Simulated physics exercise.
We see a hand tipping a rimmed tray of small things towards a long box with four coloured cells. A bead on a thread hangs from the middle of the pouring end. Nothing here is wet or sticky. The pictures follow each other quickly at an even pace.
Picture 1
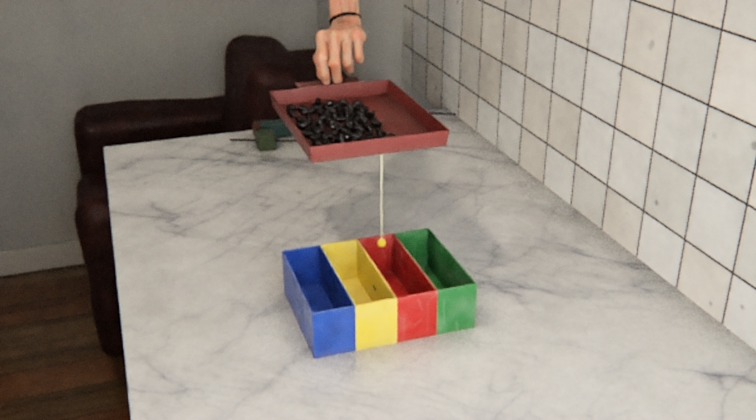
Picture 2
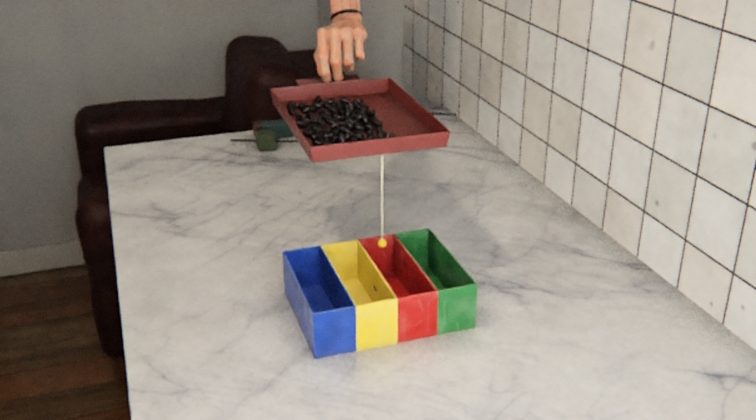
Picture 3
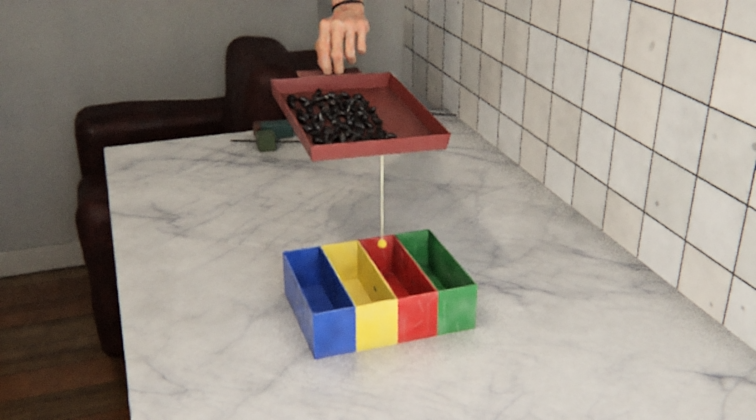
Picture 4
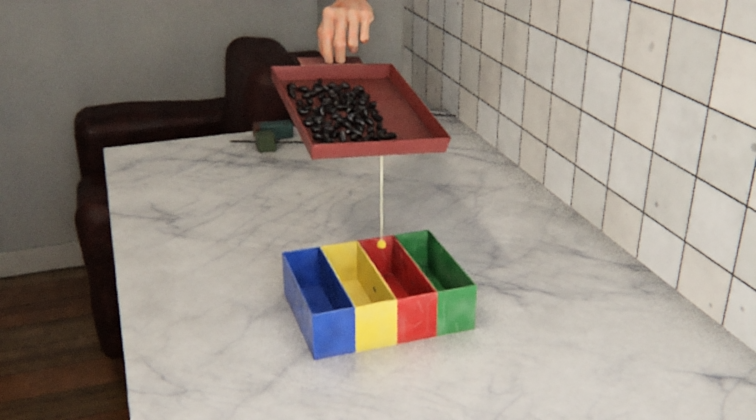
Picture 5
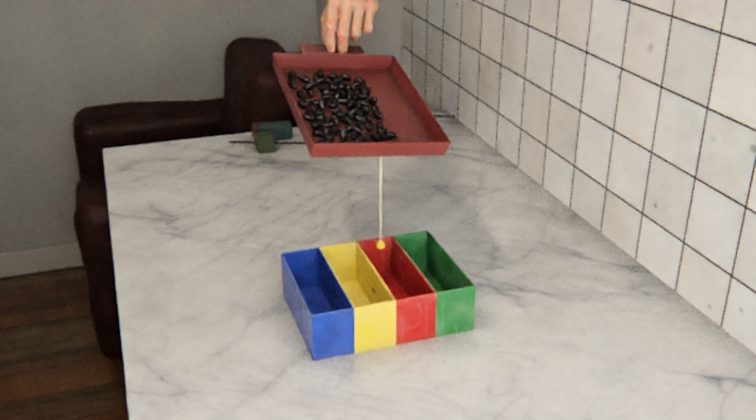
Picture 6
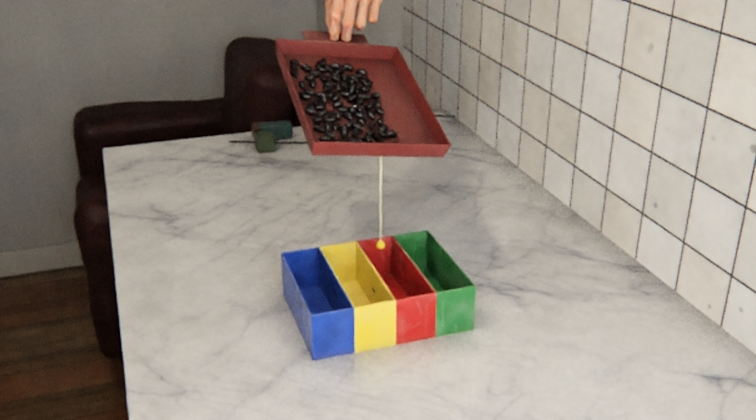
The video shows a hand gradually raising the back of a reddish tray of black beans, steepening its tilt above a box with blue, yellow, red and green cells, while a yellow bead hangs on a thread from its front edge.
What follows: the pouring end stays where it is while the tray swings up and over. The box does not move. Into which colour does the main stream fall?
The green cell gets the most.
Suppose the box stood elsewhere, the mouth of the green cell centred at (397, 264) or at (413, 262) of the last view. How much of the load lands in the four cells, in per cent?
About 20 and 40 per cent.
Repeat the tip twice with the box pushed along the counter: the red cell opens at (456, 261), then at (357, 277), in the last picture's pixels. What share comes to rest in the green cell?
First some 0, then 20 per cent.
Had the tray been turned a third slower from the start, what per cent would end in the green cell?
About 60 per cent.
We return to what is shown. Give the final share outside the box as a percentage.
It comes to 20 per cent or so.
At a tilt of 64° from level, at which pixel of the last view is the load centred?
Roughly at (399, 124).
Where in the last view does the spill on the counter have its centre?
Roughly at (501, 285).
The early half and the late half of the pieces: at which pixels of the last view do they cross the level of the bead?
At about (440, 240), then at (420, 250).
Soon, tray tipped steeply; all on the tray.
A while on, tray tipped past a quarter turn; nearly all on the tray; a stray few in the green cell; a small part falling or outside the box.
Towards the end, tray tipped past a quarter turn; about two thirds in the green cell; about a quarter in the red cell; about a quarter falling or outside the box.
Finally, tray tipped past a quarter turn; about two thirds in the green cell; about a quarter in the red cell; none in the blue cell; none in the yellow cell; about a quarter outside the box.
